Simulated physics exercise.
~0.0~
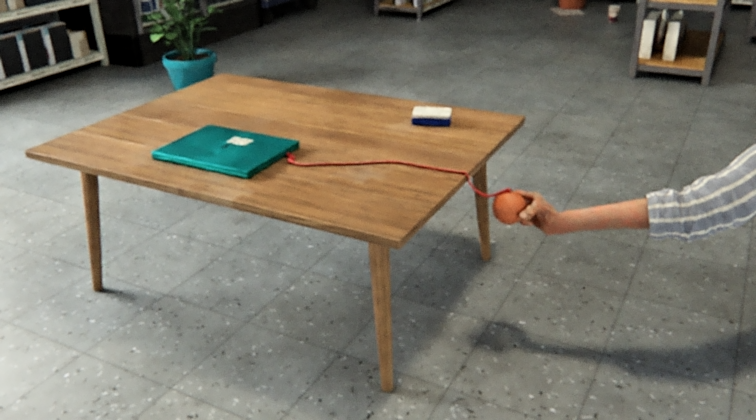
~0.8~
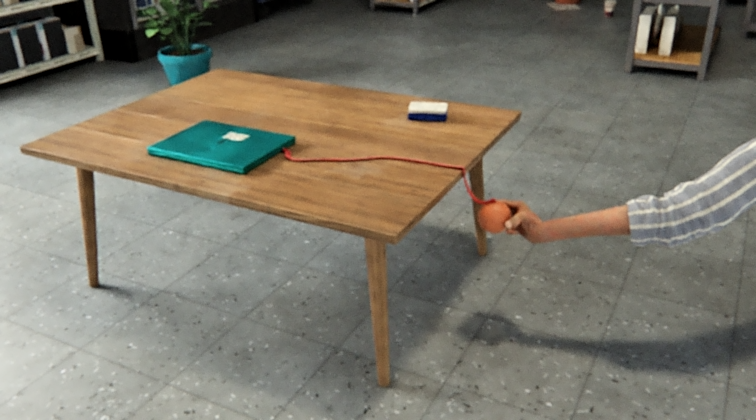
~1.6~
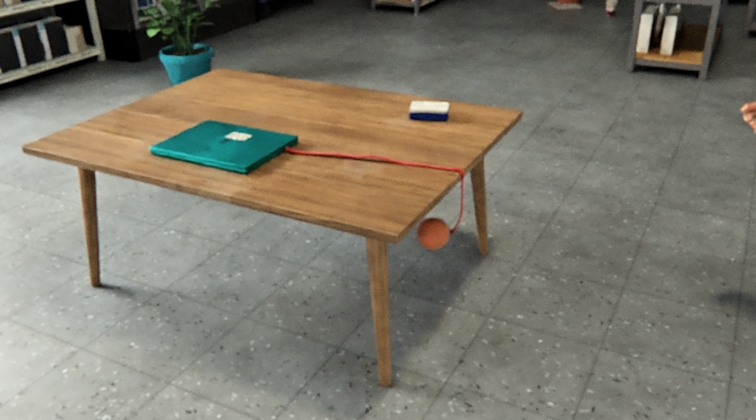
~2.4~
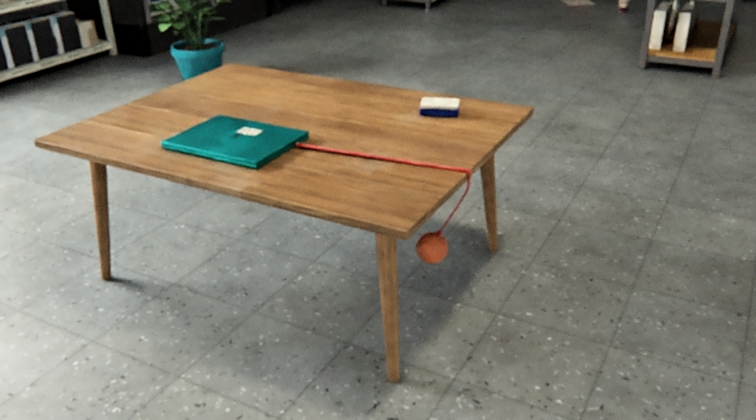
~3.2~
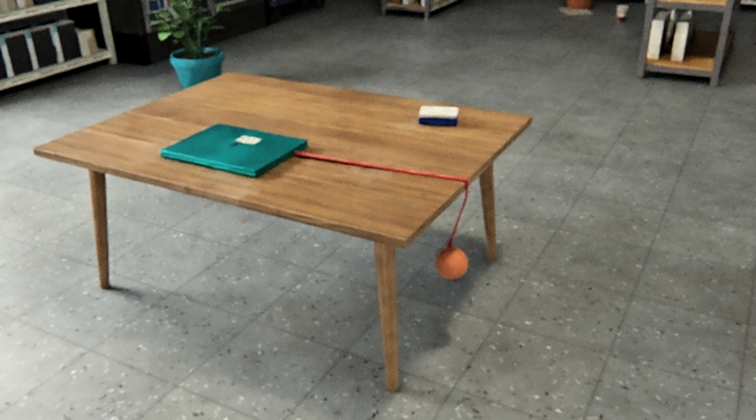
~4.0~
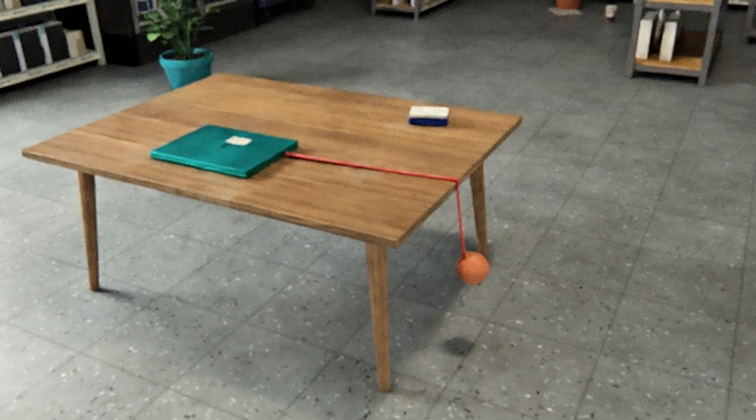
A hand releasing an orange tied by red ribbon to a turquoise laptop, the orange swinging and dangling beside the table.
